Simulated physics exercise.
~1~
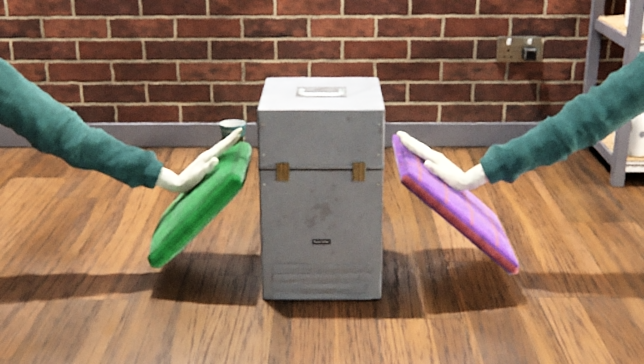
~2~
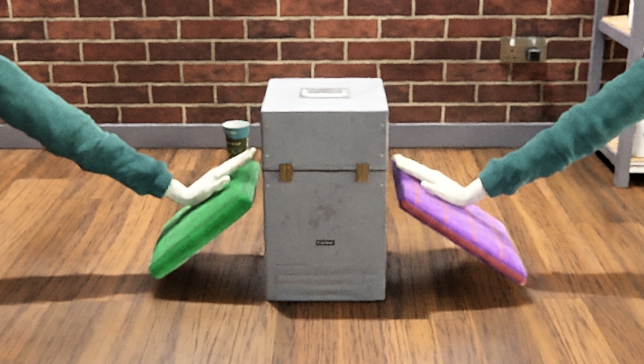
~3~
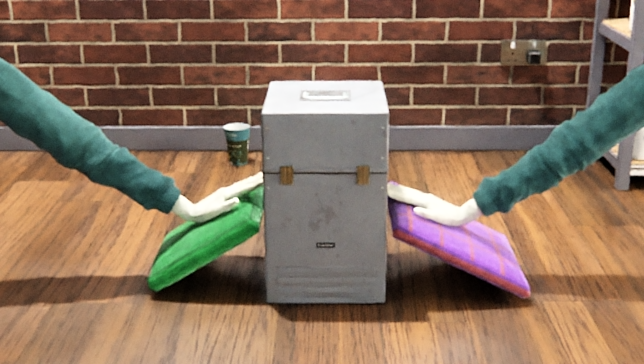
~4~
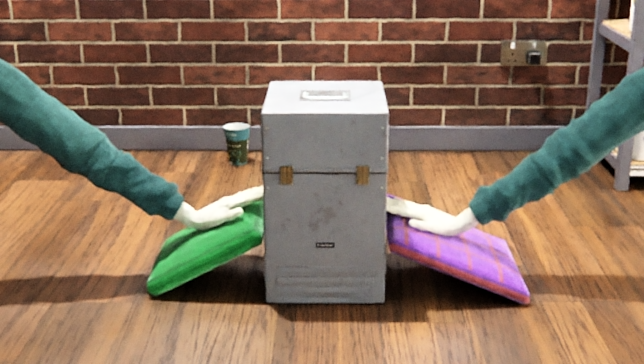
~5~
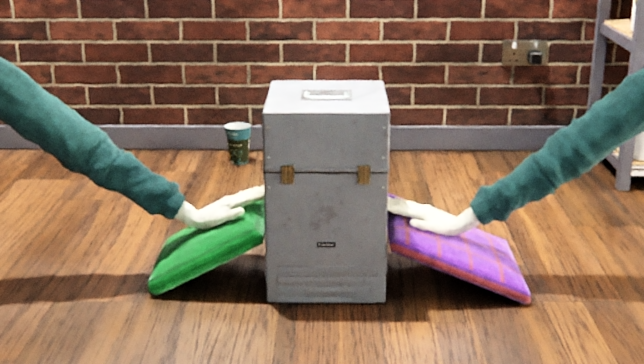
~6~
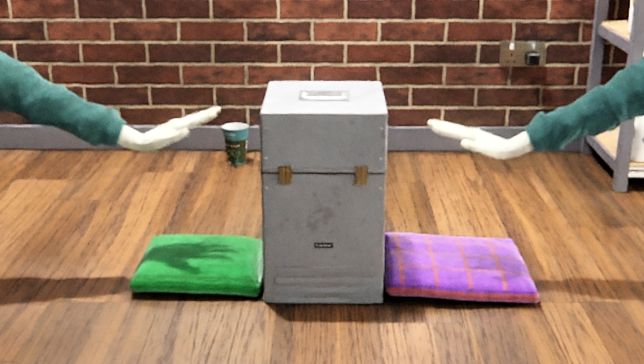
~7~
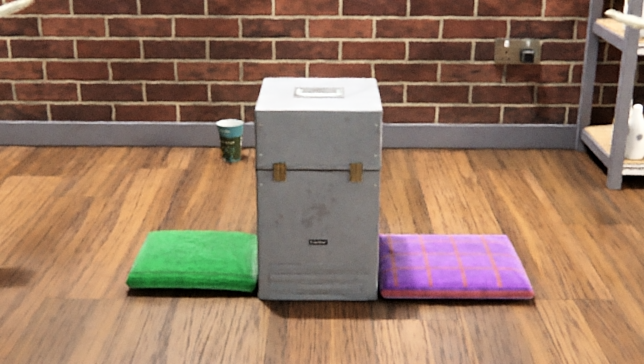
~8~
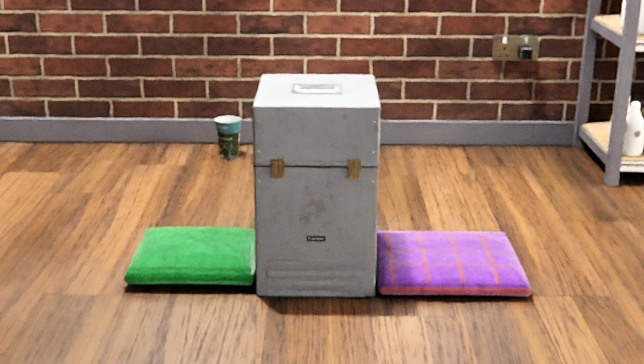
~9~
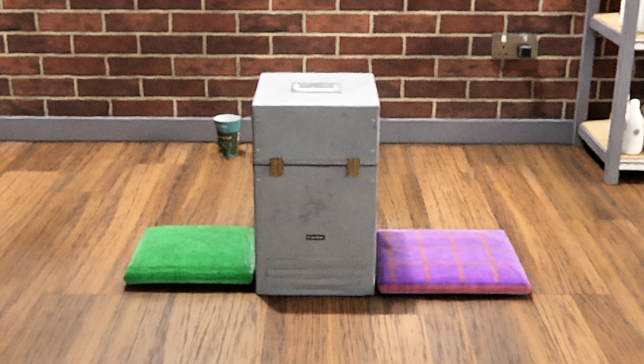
Two hands lowering a green cushion and a purple cushion against a grey chest, then letting go, both ending flat on the floor.
